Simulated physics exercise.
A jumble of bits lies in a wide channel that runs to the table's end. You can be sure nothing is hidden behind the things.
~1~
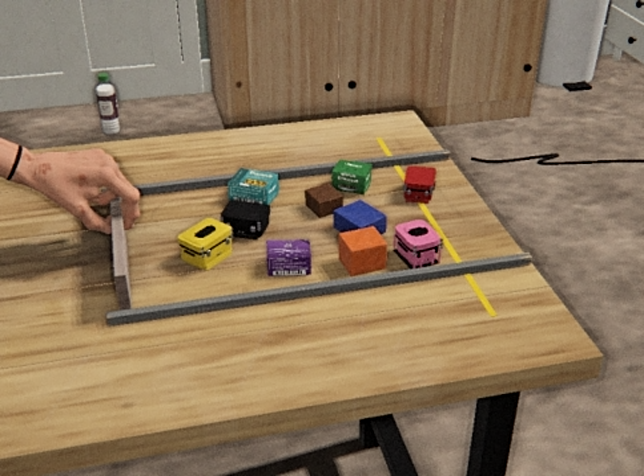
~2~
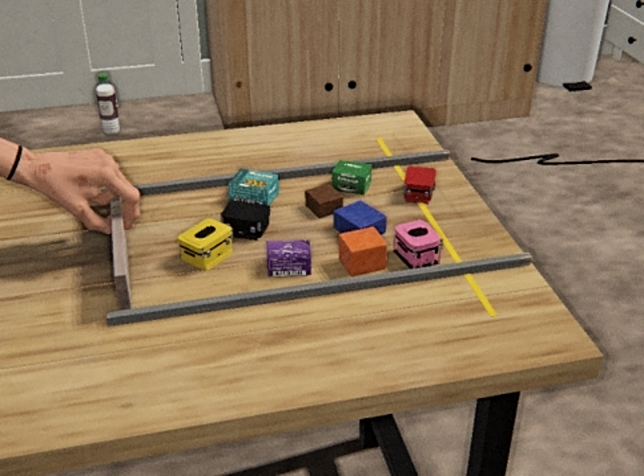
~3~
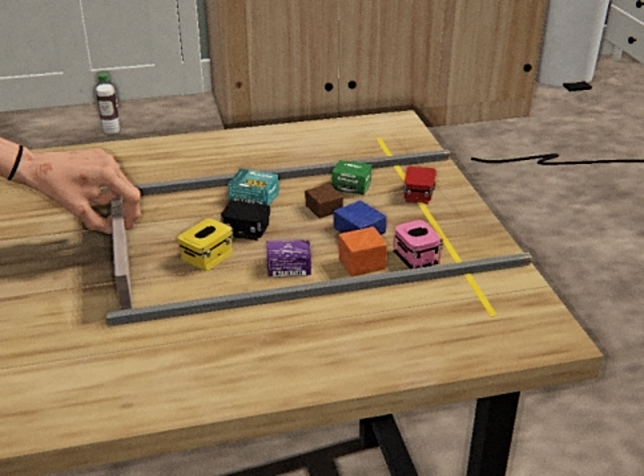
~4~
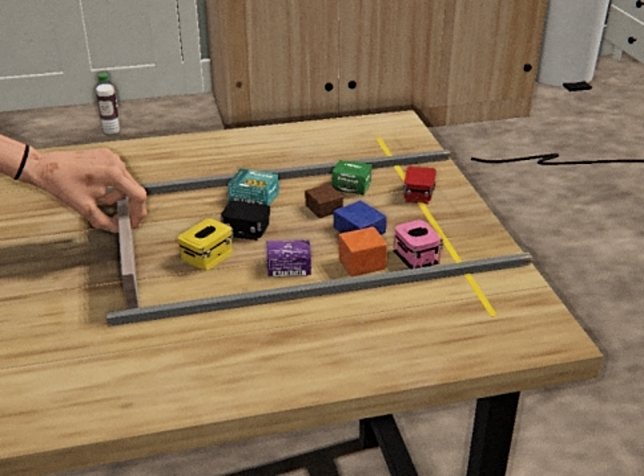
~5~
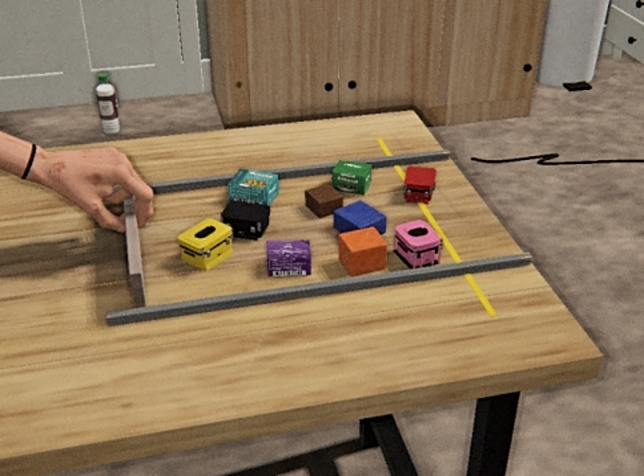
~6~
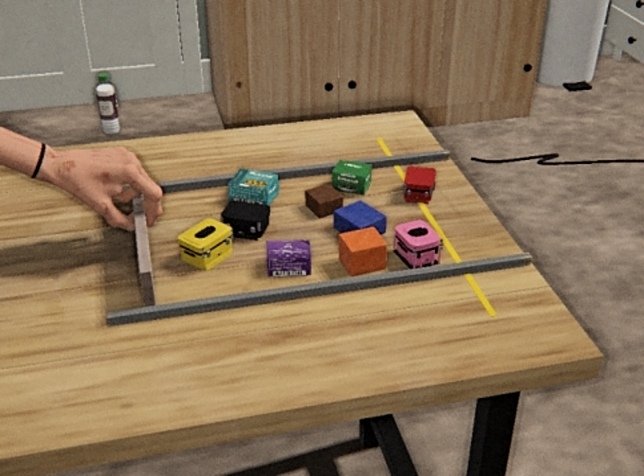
A hand held a flat board upright between two grey rails on a wooden table, then slid it slightly right toward a scatter of colourful little boxes and blocks, which all stayed still.
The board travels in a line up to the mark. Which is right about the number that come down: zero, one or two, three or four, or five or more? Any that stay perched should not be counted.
The right one is one or two.
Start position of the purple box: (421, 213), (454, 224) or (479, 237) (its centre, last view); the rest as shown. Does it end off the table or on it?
In order, it goes down; goes down; goes down.
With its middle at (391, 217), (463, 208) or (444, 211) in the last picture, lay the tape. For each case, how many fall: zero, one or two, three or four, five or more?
No fall at all; five or over; three or four.
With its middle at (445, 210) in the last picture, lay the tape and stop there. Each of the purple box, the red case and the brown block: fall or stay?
Purple box stays put, red case goes off, brown block goes off.
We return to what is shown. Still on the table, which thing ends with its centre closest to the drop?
That's the green box.
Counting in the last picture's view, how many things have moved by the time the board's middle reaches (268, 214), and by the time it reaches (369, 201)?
It comes to 4 for the first spot, 10 for the other.
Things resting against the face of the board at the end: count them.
All in all, 4.
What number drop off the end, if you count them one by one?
That would be exactly 2.
Soon after, none off yet; red case at rest near (420, 185); pink case at rest near (417, 245); green box at rest near (352, 177).
In the end, the number that fall off is one or two; gone, pink case and red case.
